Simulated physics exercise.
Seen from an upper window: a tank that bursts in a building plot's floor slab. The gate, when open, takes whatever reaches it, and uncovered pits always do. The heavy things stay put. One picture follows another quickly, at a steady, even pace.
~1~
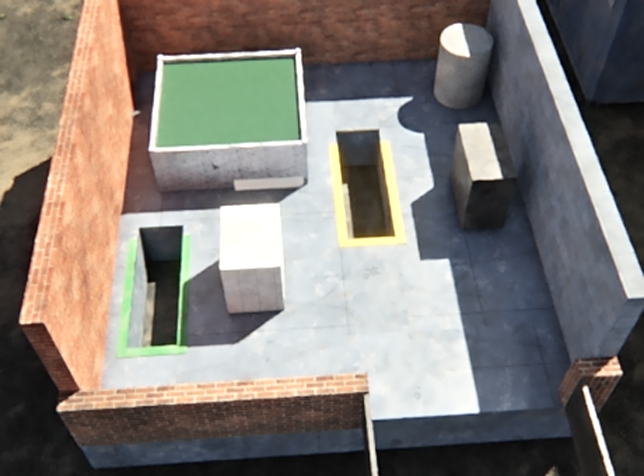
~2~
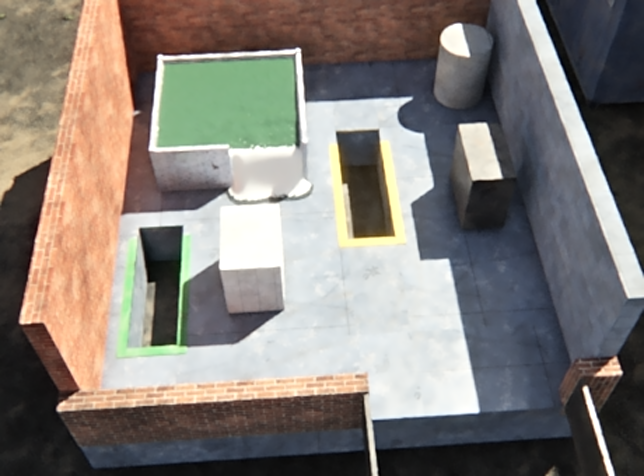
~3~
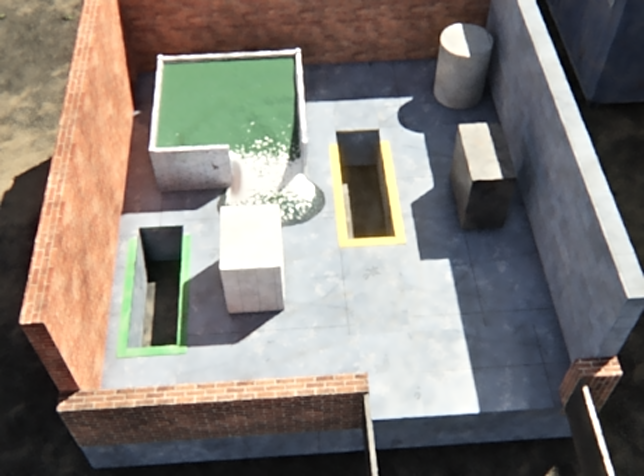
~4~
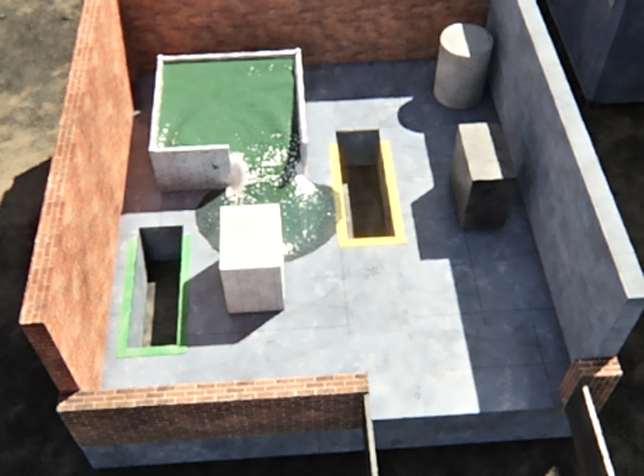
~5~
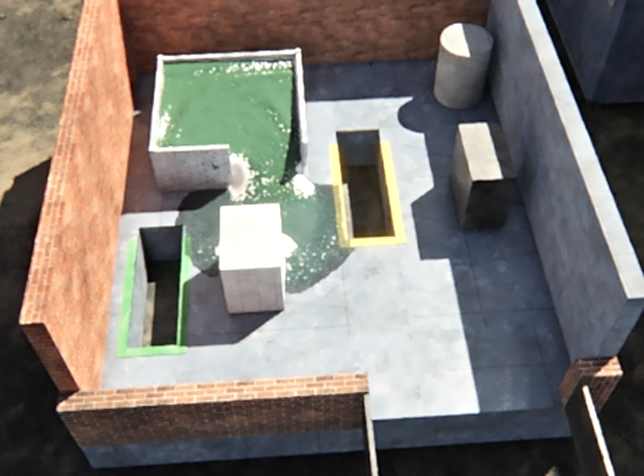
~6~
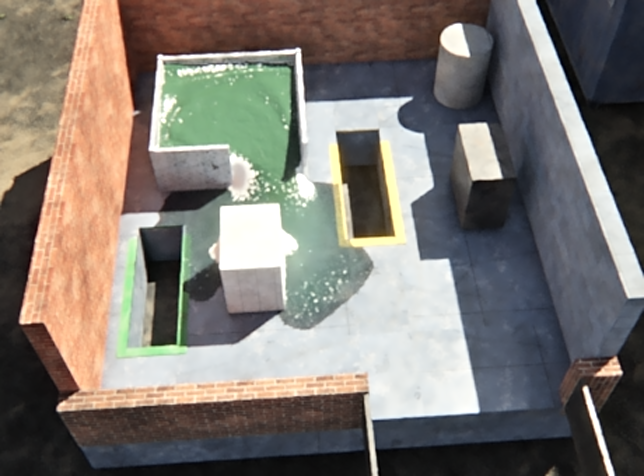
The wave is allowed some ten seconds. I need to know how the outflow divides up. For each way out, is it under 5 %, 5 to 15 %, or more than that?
Here is how it divides: The gate ends up with more than 15 %; the yellow pit ends up with 5 to 15 %; the green pit ends up with more than 15 %.
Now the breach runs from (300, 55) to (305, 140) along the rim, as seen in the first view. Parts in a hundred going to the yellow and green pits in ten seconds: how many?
Out of every hundred parts, yellow takes 70 and green takes 0.
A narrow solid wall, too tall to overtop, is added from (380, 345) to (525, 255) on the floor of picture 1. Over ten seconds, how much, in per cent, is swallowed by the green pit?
Roughly 35 per cent ends up in the green pit.
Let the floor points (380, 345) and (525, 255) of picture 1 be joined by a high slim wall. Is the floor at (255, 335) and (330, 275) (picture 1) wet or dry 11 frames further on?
First spot not reached; second spot swamped.
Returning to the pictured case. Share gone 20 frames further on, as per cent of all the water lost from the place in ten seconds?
Something close to 45 percent by that point.
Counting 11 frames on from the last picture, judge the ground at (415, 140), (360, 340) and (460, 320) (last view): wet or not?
First spared, then swamped, then swamped.
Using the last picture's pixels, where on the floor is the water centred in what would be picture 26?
Around pixel (267, 191).
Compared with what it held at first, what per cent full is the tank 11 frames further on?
Roughly 54 %.
A moment on, water covers 25 % of the floor; the gate 0 %, the yellow pit 2 %, the green pit 3 %.
Next, water covers 40 % of the floor; the gate 4 %, the yellow pit 4 %, the green pit 8 %.
Then, water covers 55 % of the floor; the gate 12 %, the yellow pit 7 %, the green pit 13 %.
Later, water covers 60 % of the floor; the gate 22 %, the yellow pit 9 %, the green pit 20 %.
In the end, water covers 65 % of the floor; the gate 30 %, the yellow pit 11 %, the green pit 27 %.
